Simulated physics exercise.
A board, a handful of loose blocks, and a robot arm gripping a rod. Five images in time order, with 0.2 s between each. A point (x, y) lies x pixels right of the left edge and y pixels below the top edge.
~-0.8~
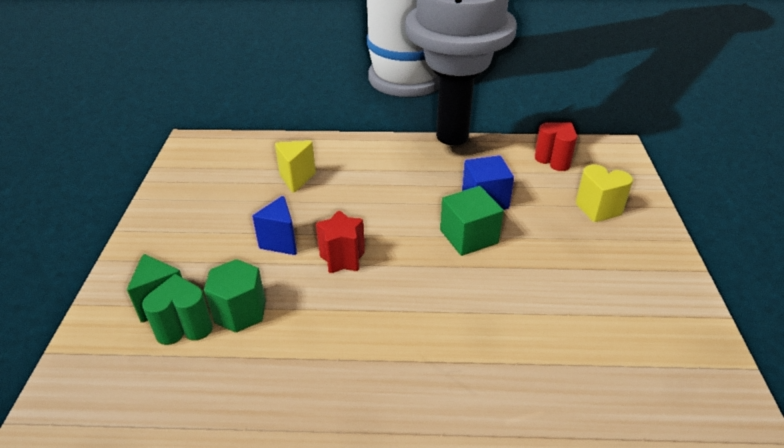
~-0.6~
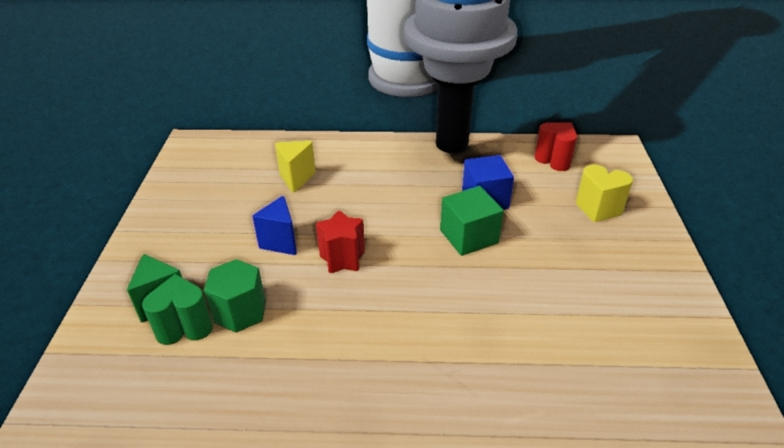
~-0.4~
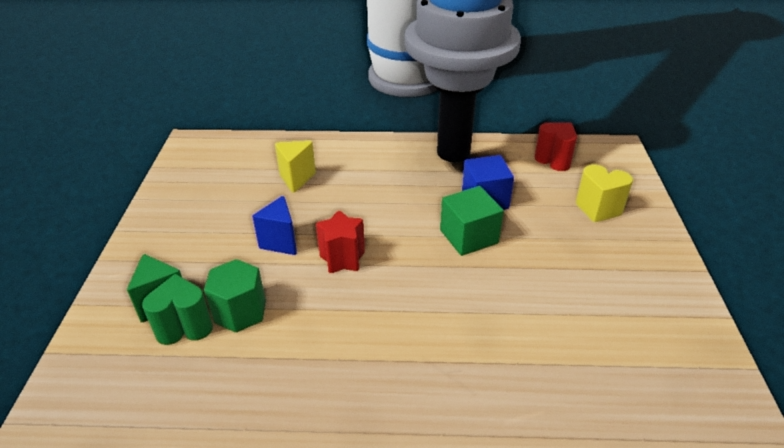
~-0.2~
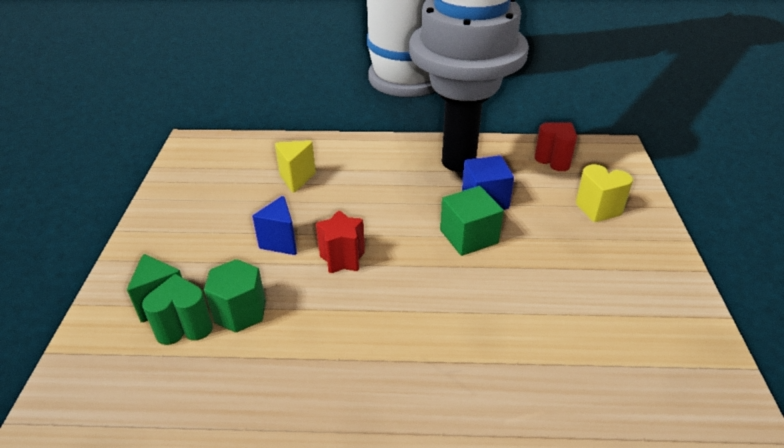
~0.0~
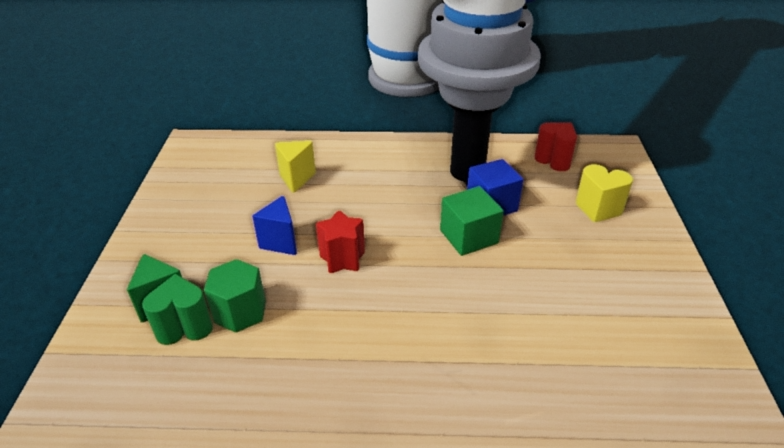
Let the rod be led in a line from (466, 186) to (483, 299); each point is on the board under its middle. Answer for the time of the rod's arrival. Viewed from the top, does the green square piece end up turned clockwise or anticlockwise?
Its spin: Clockwise.
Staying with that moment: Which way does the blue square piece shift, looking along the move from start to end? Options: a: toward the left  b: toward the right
That would be a.
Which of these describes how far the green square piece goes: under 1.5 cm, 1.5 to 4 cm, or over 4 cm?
Distance: Above 4 cm.
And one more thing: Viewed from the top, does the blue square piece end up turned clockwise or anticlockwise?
It goes anticlockwise.
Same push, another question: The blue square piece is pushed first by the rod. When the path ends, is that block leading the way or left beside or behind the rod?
The rod has moved past the blue square piece by the time the path ends.
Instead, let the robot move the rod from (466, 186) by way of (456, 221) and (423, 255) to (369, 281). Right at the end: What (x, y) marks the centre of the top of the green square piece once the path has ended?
At the end it should sit near (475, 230).
What follows on the original path. One third of the way, rod at (474, 205); green square piece at (472, 214), turned 20° clockwise; blue square piece at (517, 189), turned 60° anticlockwise.
Two thirds of the way, rod at (480, 242); green square piece at (463, 250), turned 55° clockwise; blue square piece at (518, 190), turned 65° anticlockwise.
At the end, rod at (485, 285); green square piece at (446, 284), turned 95° clockwise; blue square piece at (518, 190), turned 65° anticlockwise.
